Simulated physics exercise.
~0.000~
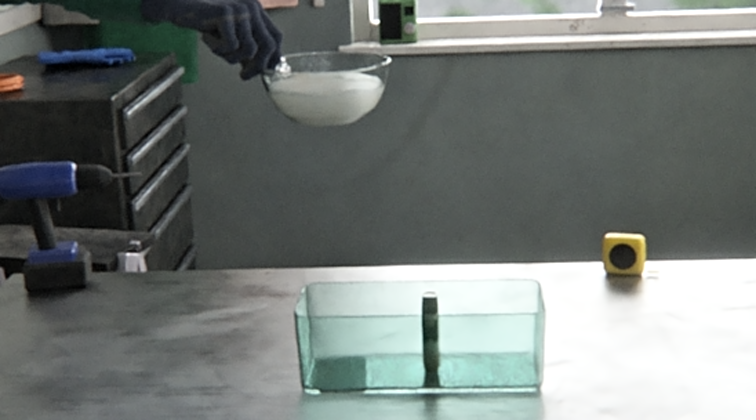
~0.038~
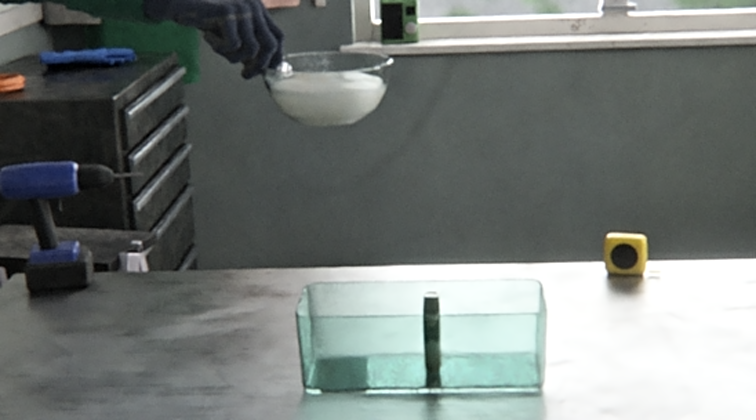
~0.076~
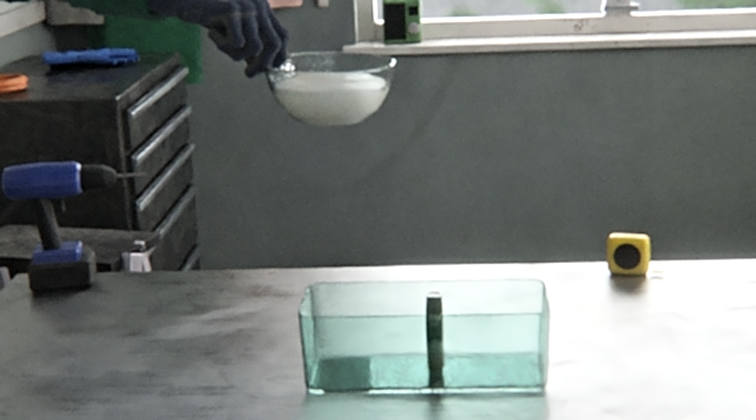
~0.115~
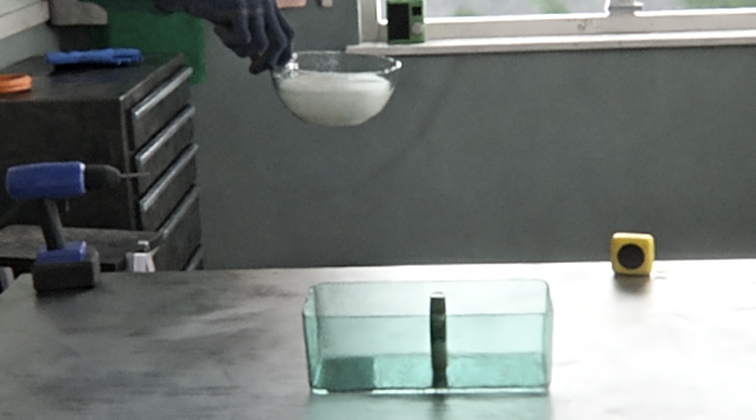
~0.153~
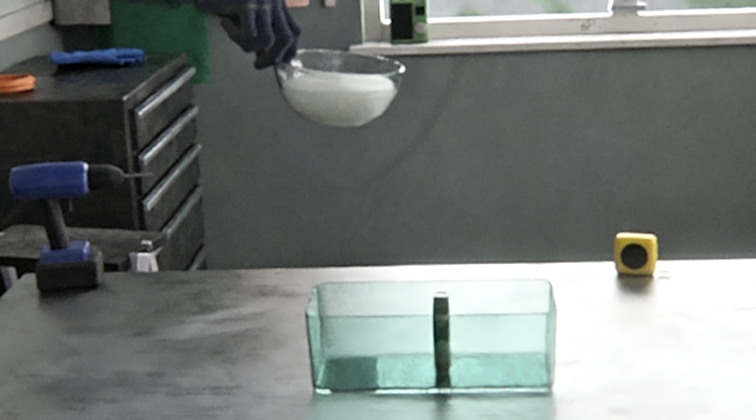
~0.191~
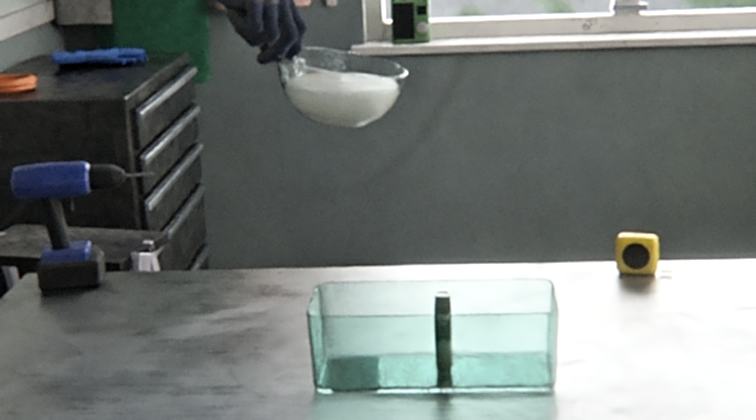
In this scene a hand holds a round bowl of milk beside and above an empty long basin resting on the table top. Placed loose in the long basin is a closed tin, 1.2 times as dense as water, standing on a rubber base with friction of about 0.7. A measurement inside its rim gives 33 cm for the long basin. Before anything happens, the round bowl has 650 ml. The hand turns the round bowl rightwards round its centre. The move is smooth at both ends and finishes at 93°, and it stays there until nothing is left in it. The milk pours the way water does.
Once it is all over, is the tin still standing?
No. Most probably it will lose its balance.
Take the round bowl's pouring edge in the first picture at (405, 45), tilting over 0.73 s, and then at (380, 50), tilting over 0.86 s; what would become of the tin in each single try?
Try 1: Tipped over; try 2: Tipped over.
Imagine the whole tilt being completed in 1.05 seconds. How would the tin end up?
With that tilt, the tin tips.
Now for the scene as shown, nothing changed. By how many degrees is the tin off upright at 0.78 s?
Tilt: Around 0 degrees.
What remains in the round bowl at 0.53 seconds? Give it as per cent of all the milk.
Near 52 in a hundred.
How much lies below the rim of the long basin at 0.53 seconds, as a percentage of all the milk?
I'd put it near 0 percent.
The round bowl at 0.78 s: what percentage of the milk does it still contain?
I reckon near 7 per cent still sits there.
By 0.53 s the tilt is 67° and 53 per cent is still to pour; the tin stands where it began.
By 0.78 s the tilt is 92° and 7 per cent is still to pour; the tin stands where it began.
By 1.04 s the tilt is 93° and 0 per cent is still to pour; the tin leans 8°.
By 1.33 s the tilt is 93° and 0 per cent is still to pour; the tin lies on its side.
At rest the tin lies on its side.
